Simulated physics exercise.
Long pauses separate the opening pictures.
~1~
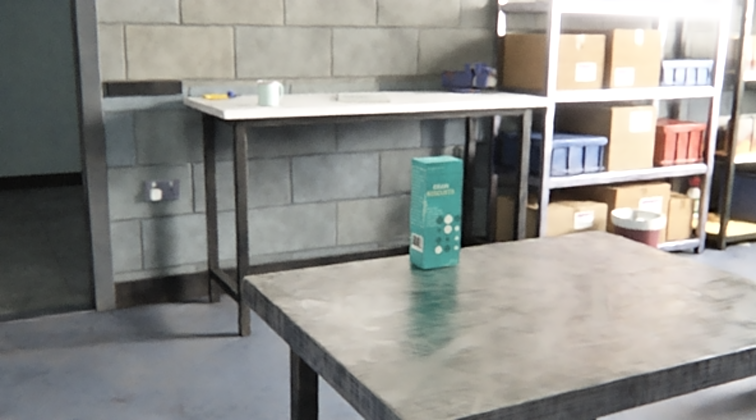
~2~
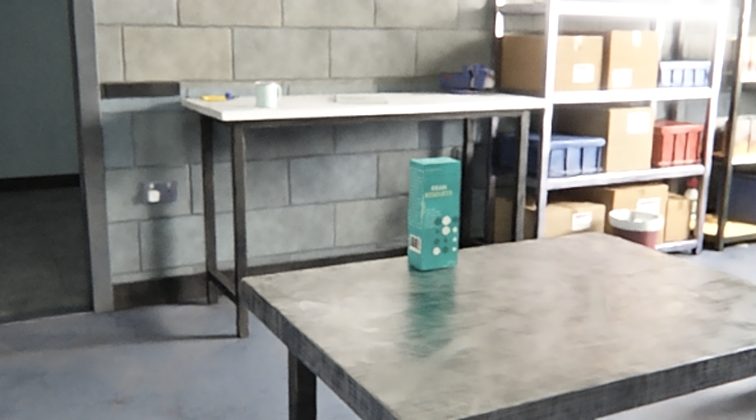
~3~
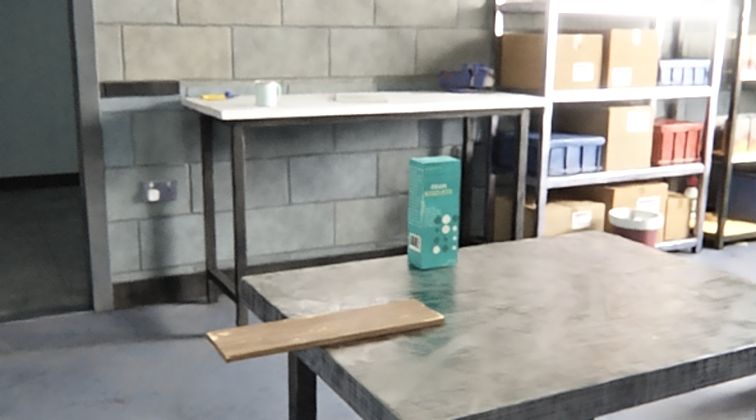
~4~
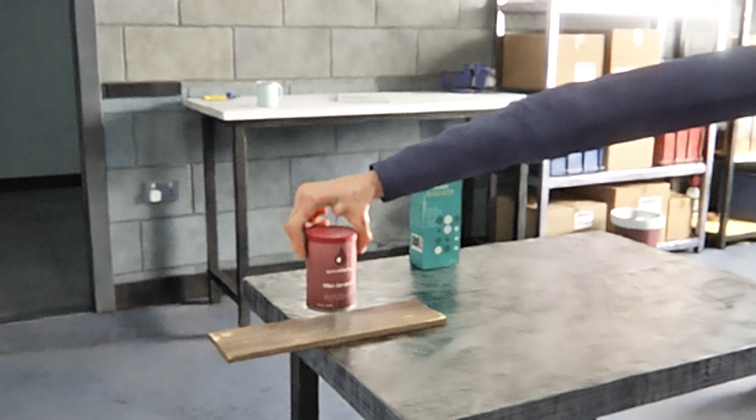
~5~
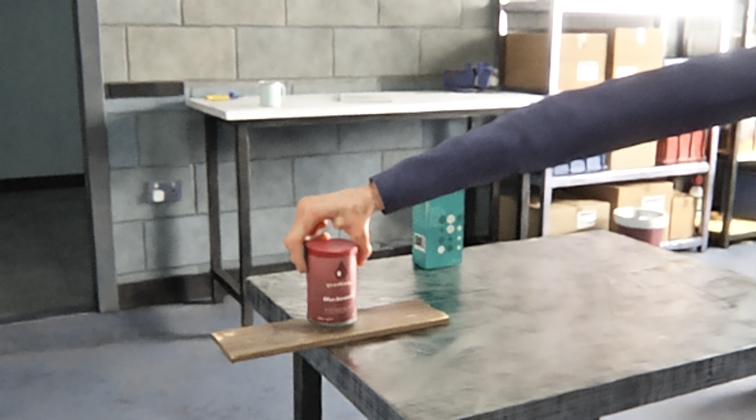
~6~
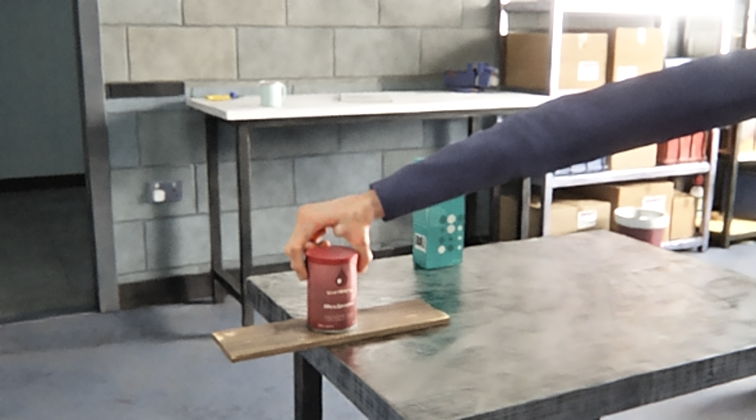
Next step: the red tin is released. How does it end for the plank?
It will most likely survive the release.
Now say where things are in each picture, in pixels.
The last thing is not in view yet; turquoise carton (436, 212), in the first picture.
The last thing is not in view yet; turquoise carton (434, 213), in the second picture.
The last thing is not in view yet; turquoise carton (434, 212), in the third picture.
Still above its spot; red tin (331, 268); turquoise carton (435, 212), in the fourth picture.
Still above its spot; red tin (331, 281); turquoise carton (438, 212), in the fifth picture.
Set down, still held; red tin (332, 289); turquoise carton (439, 212), in the sixth picture.
Then, 0.40 s after the last picture, nothing has stirred.
Then, 1.10 s after the last picture, red tin resting near (332, 289).
At rest, all 3 in place. Seen from the same camera at the end, red tin near (332, 289). The board holds.
